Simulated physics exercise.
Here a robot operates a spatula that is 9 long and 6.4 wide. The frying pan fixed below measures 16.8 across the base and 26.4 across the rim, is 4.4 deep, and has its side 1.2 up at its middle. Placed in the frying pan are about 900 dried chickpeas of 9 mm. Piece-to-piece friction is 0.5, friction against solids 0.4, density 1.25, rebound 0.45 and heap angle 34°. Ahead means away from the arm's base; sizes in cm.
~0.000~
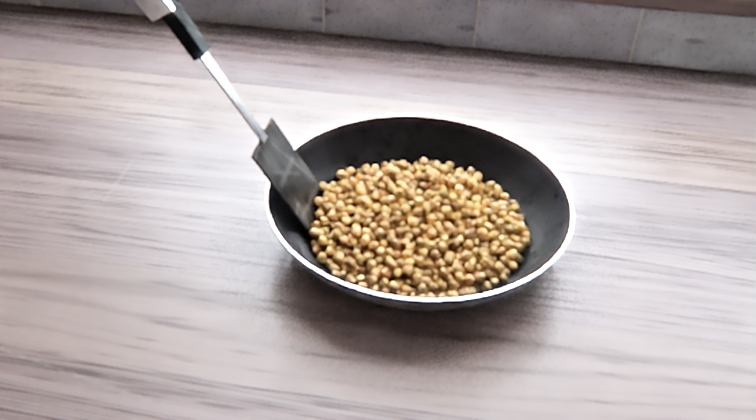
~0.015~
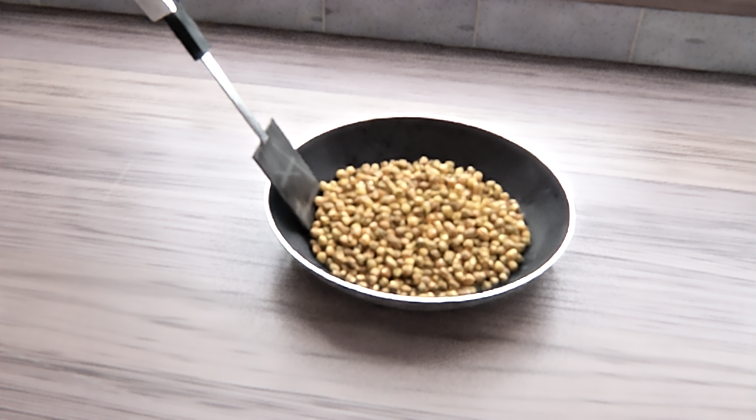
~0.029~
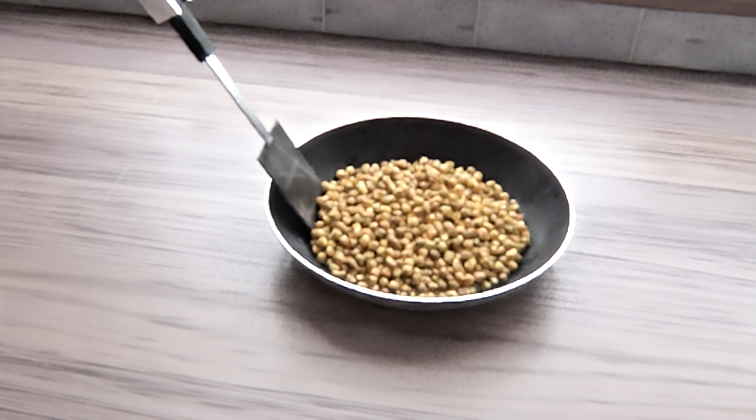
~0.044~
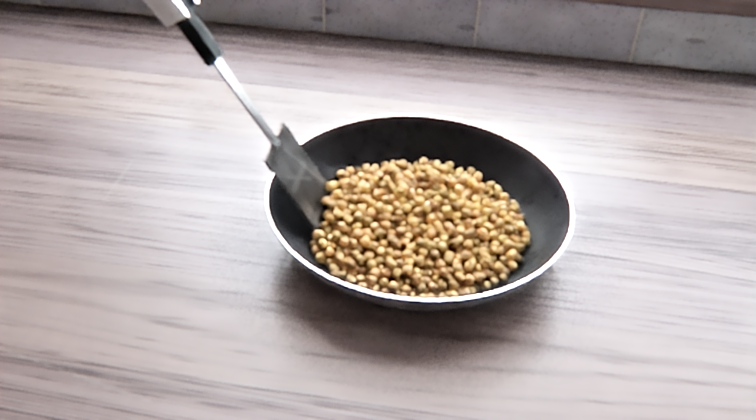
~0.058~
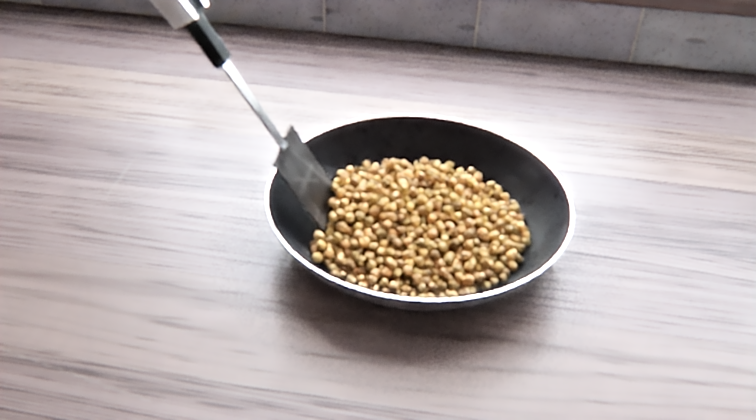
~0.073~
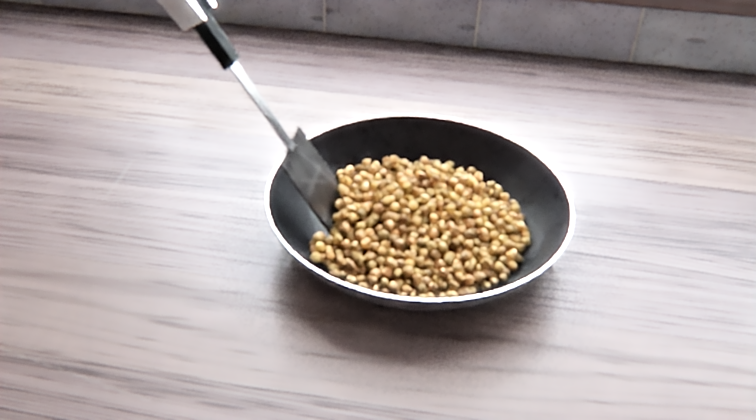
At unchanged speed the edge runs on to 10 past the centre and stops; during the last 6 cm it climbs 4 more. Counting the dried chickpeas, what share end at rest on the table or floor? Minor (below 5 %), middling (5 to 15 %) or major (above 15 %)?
Middling.
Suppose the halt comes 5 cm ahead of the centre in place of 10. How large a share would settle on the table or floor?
That would give close to 0 per cent.
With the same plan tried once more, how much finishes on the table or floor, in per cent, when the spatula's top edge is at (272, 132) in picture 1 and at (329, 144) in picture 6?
Off the vessel, on the table or floor: Some 15 percent.
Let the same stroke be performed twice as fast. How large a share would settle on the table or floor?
The share on the table or floor would be about 20 percent.
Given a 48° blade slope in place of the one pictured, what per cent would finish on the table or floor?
It would come to roughly 10 percent.
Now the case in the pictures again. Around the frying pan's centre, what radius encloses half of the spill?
Roughly 20 centimetres.
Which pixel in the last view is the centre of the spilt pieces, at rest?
Near (643, 262) in the last picture.
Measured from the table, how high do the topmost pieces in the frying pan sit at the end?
It reaches around 5.0 cm.
After 0.21 s, sloping 58°, highest piece 4 above the table; 900 in the frying pan.
After 0.35 s, sloping 58°, highest piece 5 above the table; 900 in the frying pan.
After 0.62 s, sloping 58°, highest piece 5 above the table; 817 in the frying pan, 83 on the table or floor.
After 1.67 s, sloping 58°, highest piece 5 above the table; 817 in the frying pan, 83 on the table or floor.
In the end, 817 in the frying pan, 83 on the table or floor. That is 9 % on the table or floor.
